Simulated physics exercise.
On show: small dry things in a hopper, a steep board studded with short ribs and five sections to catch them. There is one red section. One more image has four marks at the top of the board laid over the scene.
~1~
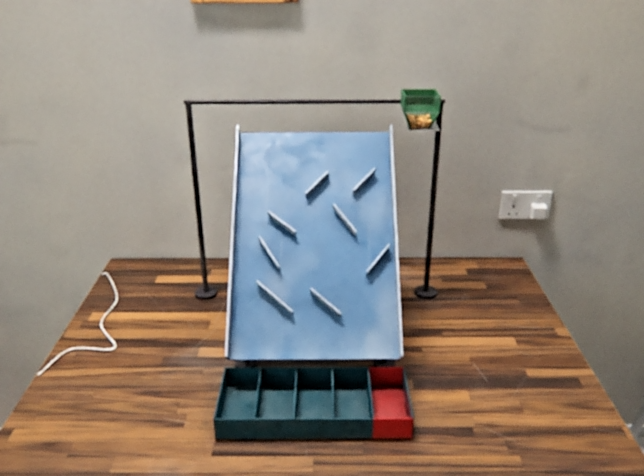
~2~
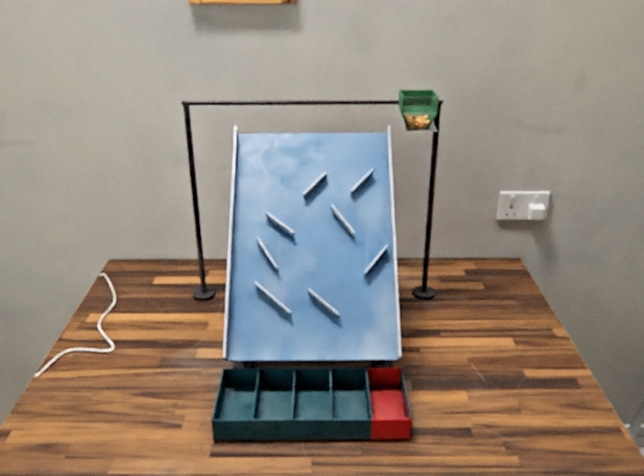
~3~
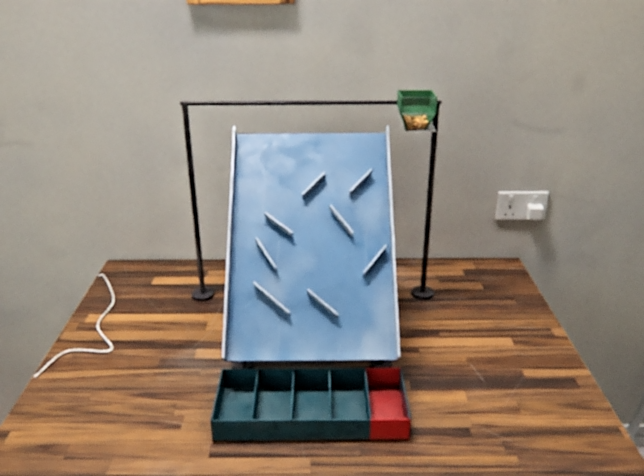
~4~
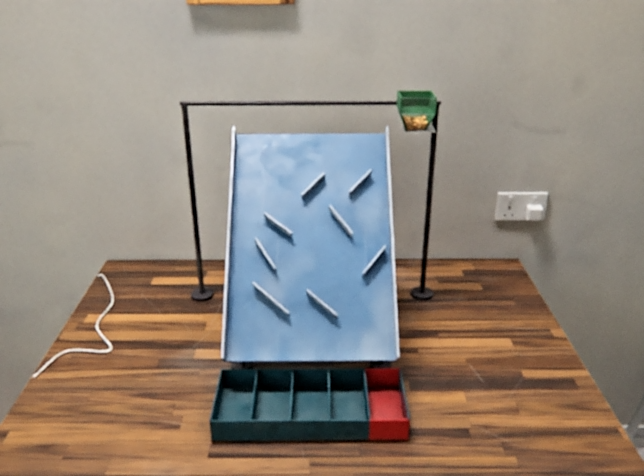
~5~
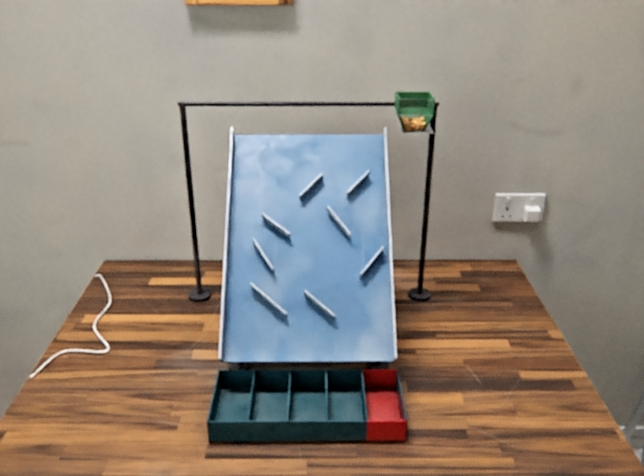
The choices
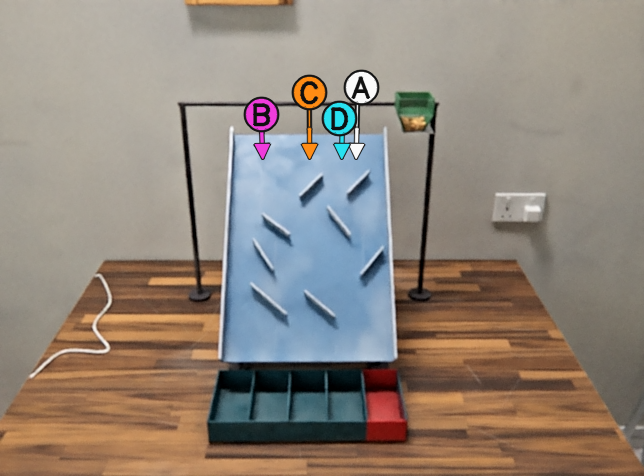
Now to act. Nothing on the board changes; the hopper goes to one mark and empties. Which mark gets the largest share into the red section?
Take C.
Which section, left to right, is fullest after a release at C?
It is the fifth one.
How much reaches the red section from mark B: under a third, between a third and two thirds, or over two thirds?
Under a third.
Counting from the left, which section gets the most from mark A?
The fourth.
On the marked copy, mark A meets the board at (356, 153); mark B meets the board at (262, 153); mark C meets the board at (309, 153); mark D meets the board at (341, 153).
If A is chosen, close to a quarter in the red section, close to two thirds in other sections, a small share outside the box.
If B is chosen, close to a quarter in the red section, close to half in other sections, close to a quarter outside the box.
If C is chosen, the bulk in the red section, a small share in other sections, a small share outside the box.
If D is chosen, close to a quarter in the red section, close to two thirds in other sections.
